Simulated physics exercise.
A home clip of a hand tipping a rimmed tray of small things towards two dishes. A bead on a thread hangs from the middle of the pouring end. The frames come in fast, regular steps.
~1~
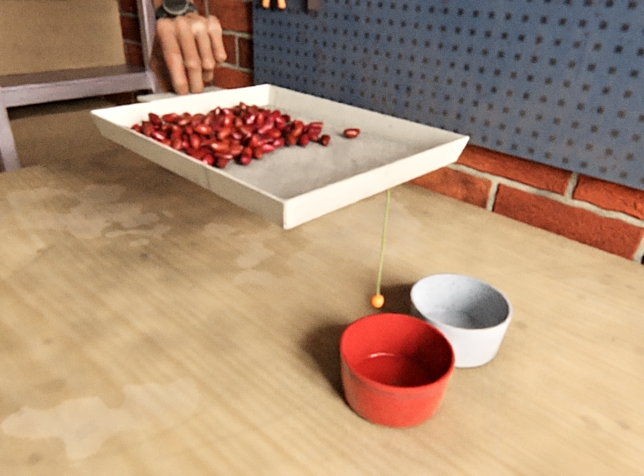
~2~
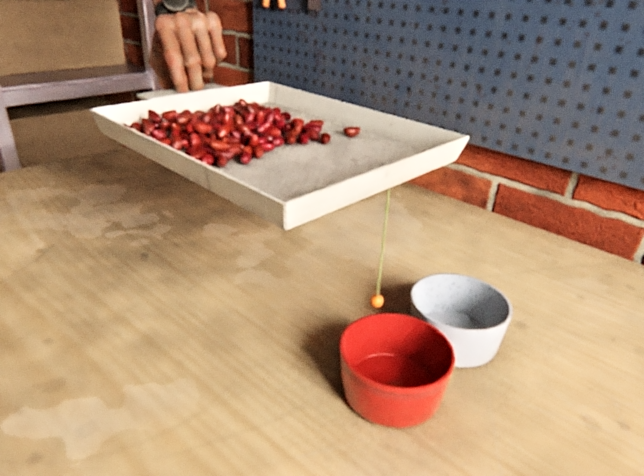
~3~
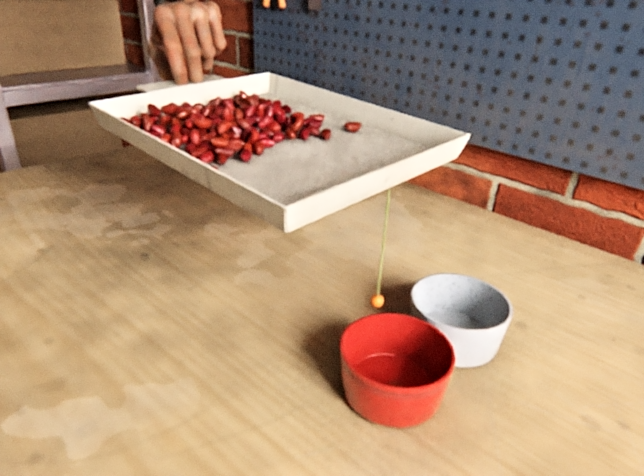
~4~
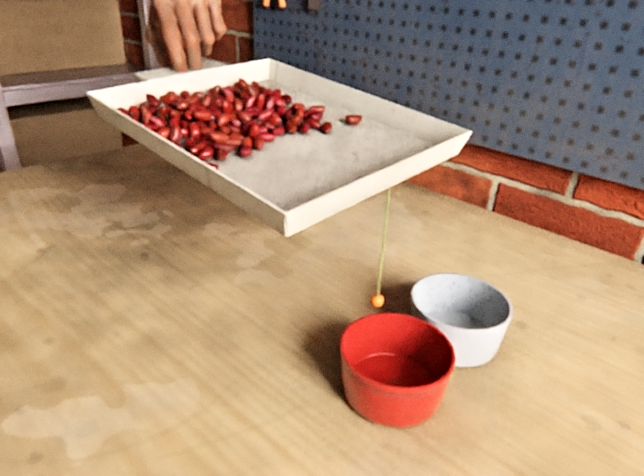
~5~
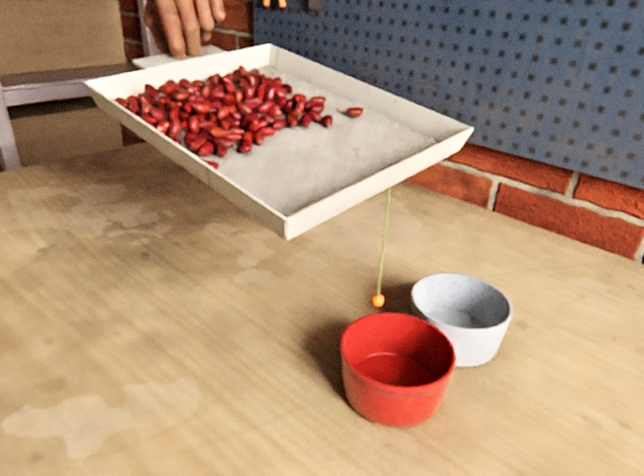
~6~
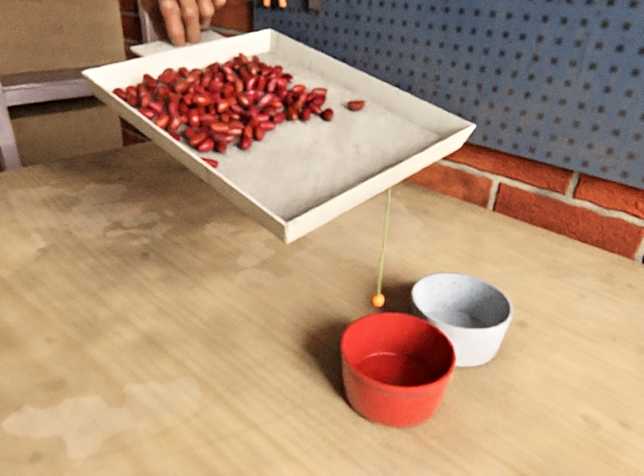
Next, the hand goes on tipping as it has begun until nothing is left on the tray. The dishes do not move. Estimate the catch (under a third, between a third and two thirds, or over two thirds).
They take under a third between them.
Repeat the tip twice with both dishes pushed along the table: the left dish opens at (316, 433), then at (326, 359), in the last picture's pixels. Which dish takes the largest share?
In turn: The dish on the left; the left-hand dish.
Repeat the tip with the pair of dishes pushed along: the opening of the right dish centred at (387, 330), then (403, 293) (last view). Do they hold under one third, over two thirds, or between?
In turn: Beyond two thirds; the middle third.
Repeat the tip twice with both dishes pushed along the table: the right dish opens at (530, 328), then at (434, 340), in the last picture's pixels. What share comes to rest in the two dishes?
About 0 and 30 per cent.
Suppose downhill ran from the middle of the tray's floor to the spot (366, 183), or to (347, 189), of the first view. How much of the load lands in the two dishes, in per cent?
About 60 and 40 per cent.
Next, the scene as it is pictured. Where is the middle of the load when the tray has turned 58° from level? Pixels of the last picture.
Roughly at (285, 165).
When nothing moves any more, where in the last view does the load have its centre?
At about (296, 435).
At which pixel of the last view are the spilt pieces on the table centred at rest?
Roughly at (291, 435).
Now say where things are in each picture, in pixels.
Corners of the pouring end near (286, 197) and (459, 137), level; middle of the load near (226, 123), kidney beans; left dish near (441, 395); right dish near (501, 339); bead on its thread near (377, 301), in the first frame.
Corners of the pouring end near (286, 198) and (459, 136), level; middle of the load near (226, 121), in the second frame.
Corners of the pouring end near (287, 202) and (461, 134), tipped barely, lowest at the left corner; middle of the load near (226, 115), in the third frame.
Corners of the pouring end near (287, 207) and (462, 131), tipped a little, lowest at the left corner; middle of the load near (225, 107), in the fourth frame.
Corners of the pouring end near (287, 212) and (464, 127), tipped a little, lowest at the left corner; middle of the load near (226, 101), in the fifth frame.
Corners of the pouring end near (288, 217) and (466, 125), tipped a little, lowest at the left corner; middle of the load near (226, 94); left dish near (442, 395); right dish near (502, 338), in the sixth frame.
Shortly afterwards, tray tipped steeply; all but a few on the tray; only a few outside both; only a few in the air.
Next, tray tipped right over; near a quarter on the tray; only a few in the left dish; near half outside both; near a quarter in the air.
Some moments later, tray tipped past a quarter turn; a little in the left dish; all but a few outside both.
In the end, tray tipped past a quarter turn; a little in the left dish; none at all in the right dish; all but a few outside both.
